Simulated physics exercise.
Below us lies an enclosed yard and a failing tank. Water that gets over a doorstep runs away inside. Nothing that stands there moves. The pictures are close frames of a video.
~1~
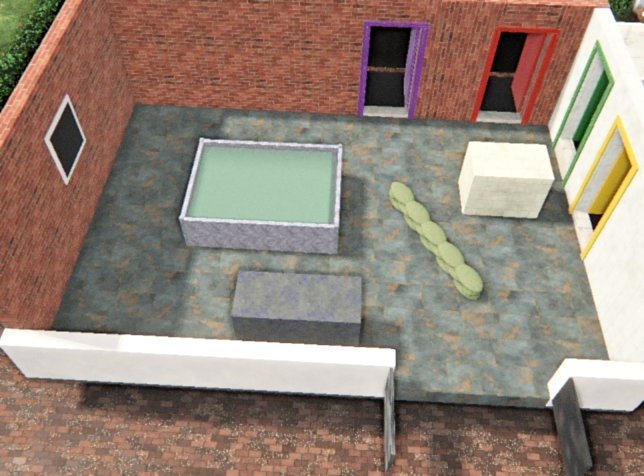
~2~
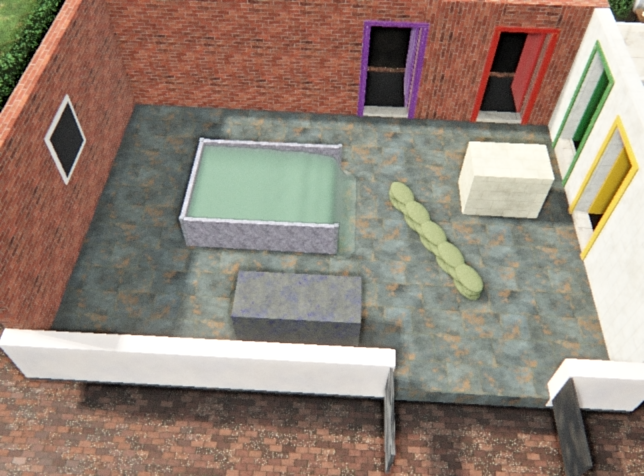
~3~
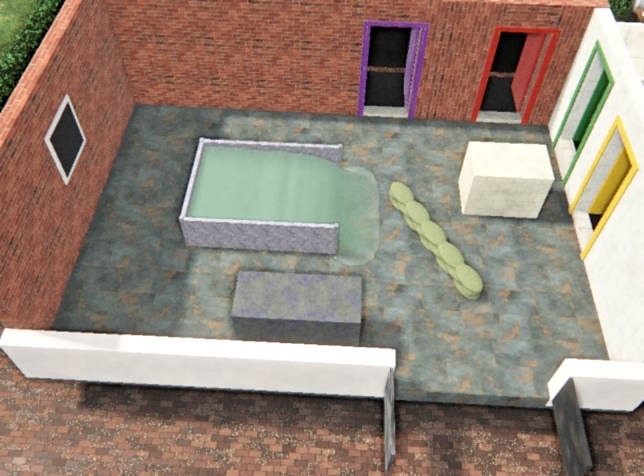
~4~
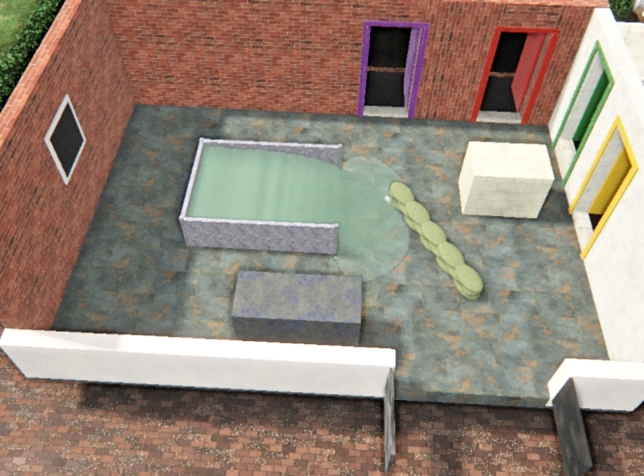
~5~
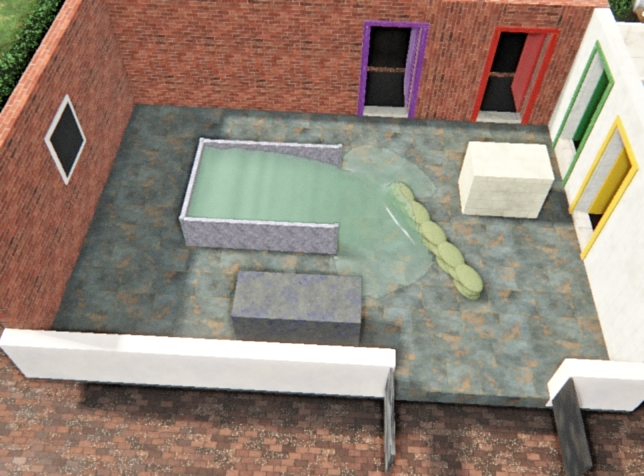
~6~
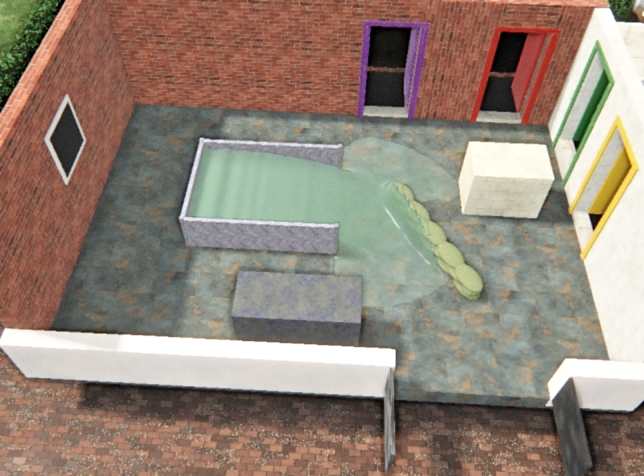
A walled courtyard with a mottled grey-green floor and red brick and white walls is seen from high above by a still camera. A stone-edged tank of green water stands left of centre behind a grey block, with a lumpy green barrier and cream block to the right and purple, red, green and yellow doorframes beyond. The tank's right side opens, and water pours rightward, fans across the floor and reaches the green barrier.
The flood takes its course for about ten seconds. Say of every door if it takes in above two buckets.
One by one: The red door takes more than that; the green door stays under that; the purple door takes more than that; the yellow door stays under that.
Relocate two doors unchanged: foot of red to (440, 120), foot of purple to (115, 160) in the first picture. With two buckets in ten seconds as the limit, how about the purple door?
One by one: Purple holds.
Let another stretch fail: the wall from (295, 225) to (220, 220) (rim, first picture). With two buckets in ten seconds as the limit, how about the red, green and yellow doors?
In short: The red door holds; the green door stays under; the yellow door stays under.
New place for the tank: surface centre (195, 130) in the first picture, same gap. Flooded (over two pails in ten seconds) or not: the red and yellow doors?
My reading: Red is over, yellow keeps below it.
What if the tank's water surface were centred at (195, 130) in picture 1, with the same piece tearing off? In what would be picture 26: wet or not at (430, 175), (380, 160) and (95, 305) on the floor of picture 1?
In that order: Under water, flooded, clear.
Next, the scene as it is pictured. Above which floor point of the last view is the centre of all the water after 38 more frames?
At about (419, 226).
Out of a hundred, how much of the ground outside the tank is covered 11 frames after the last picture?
Near 40 in a hundred.
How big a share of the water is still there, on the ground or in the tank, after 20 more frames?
Roughly 80 per cent.
A moment on, water covers 25 % of the floor; the red door not reached, the green door not reached, the purple door not reached, the yellow door not reached.
Next, water covers 40 % of the floor; the red door under two buckets in, the green door wet at the sill, nothing in, the purple door wet at the sill, nothing in, the yellow door not reached.
Then, water covers 50 % of the floor; the red door under two buckets in, the green door wet at the sill, nothing in, the purple door over two buckets in, the yellow door wet at the sill, nothing in.
Later, water covers 55 % of the floor; the red door over two buckets in, the green door wet at the sill, nothing in, the purple door over two buckets in, the yellow door wet at the sill, nothing in.
In the end, water covers 60 % of the floor; the red door over two buckets in, the green door wet at the sill, nothing in, the purple door over two buckets in, the yellow door wet at the sill, nothing in.
